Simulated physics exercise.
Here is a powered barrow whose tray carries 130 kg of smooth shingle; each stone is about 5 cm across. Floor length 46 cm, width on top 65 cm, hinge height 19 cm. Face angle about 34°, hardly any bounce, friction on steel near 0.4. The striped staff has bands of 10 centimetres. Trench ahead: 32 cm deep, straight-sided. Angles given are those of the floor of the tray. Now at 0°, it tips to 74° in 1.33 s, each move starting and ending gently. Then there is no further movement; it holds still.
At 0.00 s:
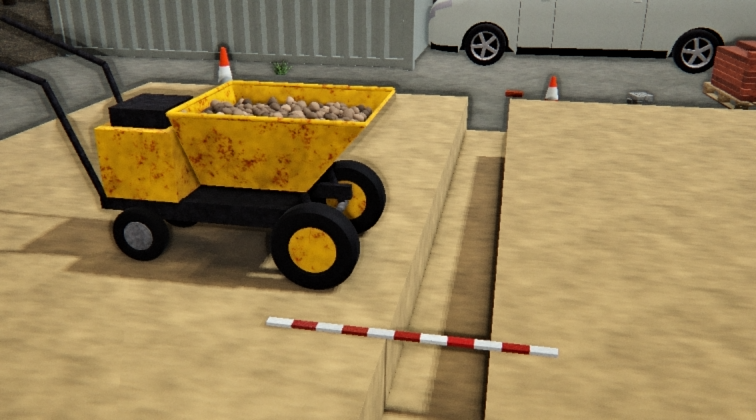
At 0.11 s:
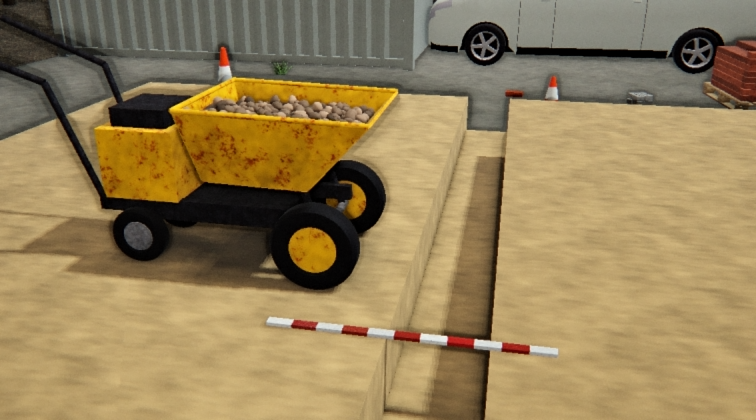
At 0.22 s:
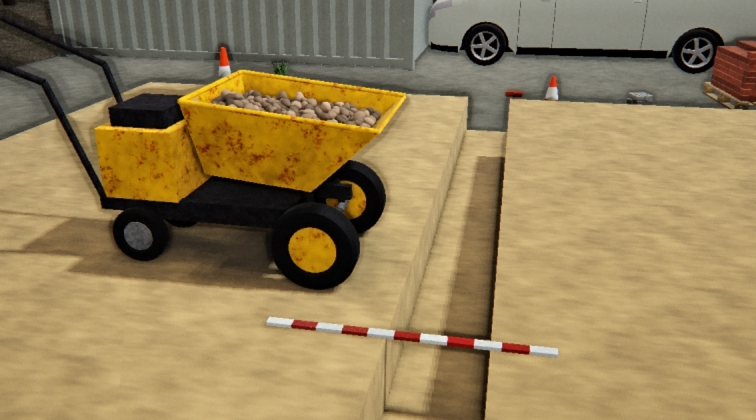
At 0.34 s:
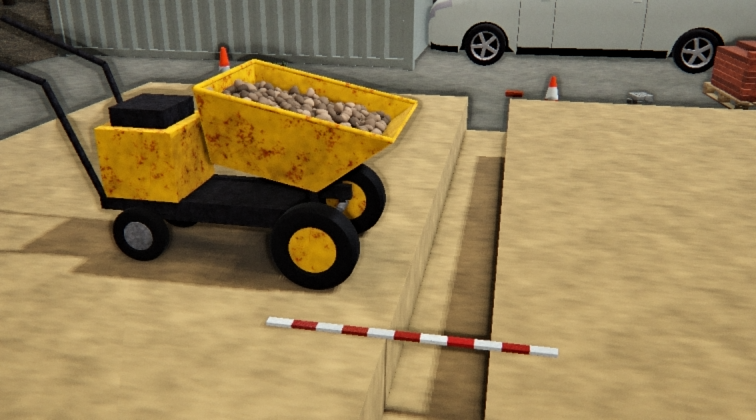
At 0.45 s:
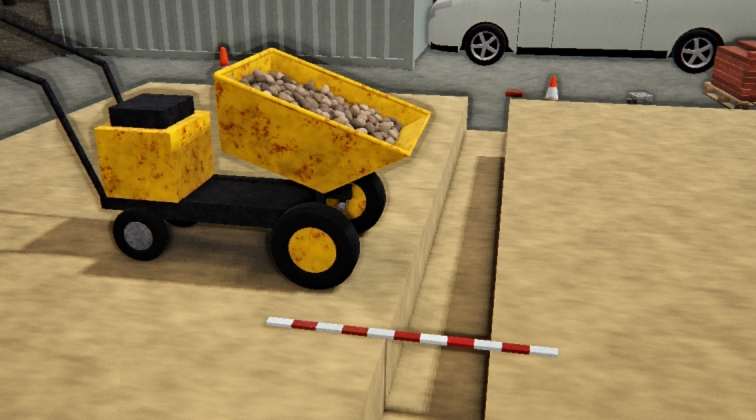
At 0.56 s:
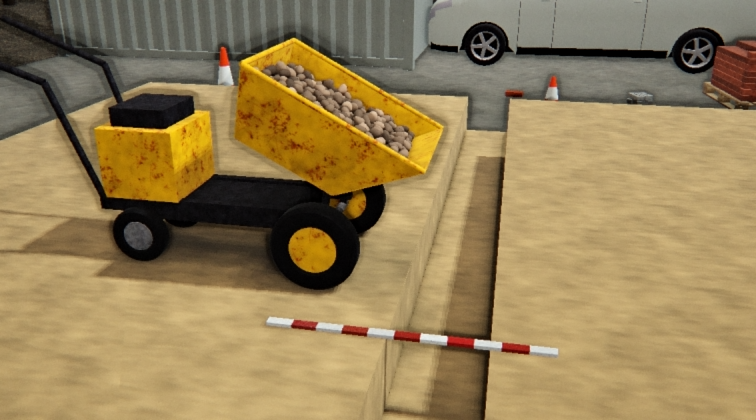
In this clip, a rusty yellow powered barrow loaded with brownish stones stands beside a straight trench with a red-and-white staff across it, and its tray gradually tilts up toward the right while the wheels stay still.
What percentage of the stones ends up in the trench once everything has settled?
About 50 per cent.
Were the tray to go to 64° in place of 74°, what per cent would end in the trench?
I'd expect around 50 in a hundred.
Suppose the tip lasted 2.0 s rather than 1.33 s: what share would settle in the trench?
It would come to roughly 55 per cent.
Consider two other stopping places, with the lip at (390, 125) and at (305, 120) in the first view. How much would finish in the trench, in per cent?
About 25 per cent from the first spot, about 100 from the second.
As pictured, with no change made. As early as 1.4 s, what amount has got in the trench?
Close to 25 per cent has got there by then.
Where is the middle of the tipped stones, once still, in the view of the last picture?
The resting stones are centred at roughly (490, 299).
After 1.0 s the floor is at 63°; 99 % in the tray, 1 % in the trench; the foremost stones are at (473, 240).
After 1.4 s the floor is at 74°; 37 % in the tray, 25 % in the trench, 38 % past the trench; the foremost stones are at (620, 278).
After 1.8 s the floor is at 74°; 8 % in the tray, 41 % in the trench, 51 % past the trench; the foremost stones are at (738, 292).
After 3.7 s the floor is at 74°; 0 % in the tray, 50 % in the trench, 50 % past the trench; the foremost stones are past the picture's edge.
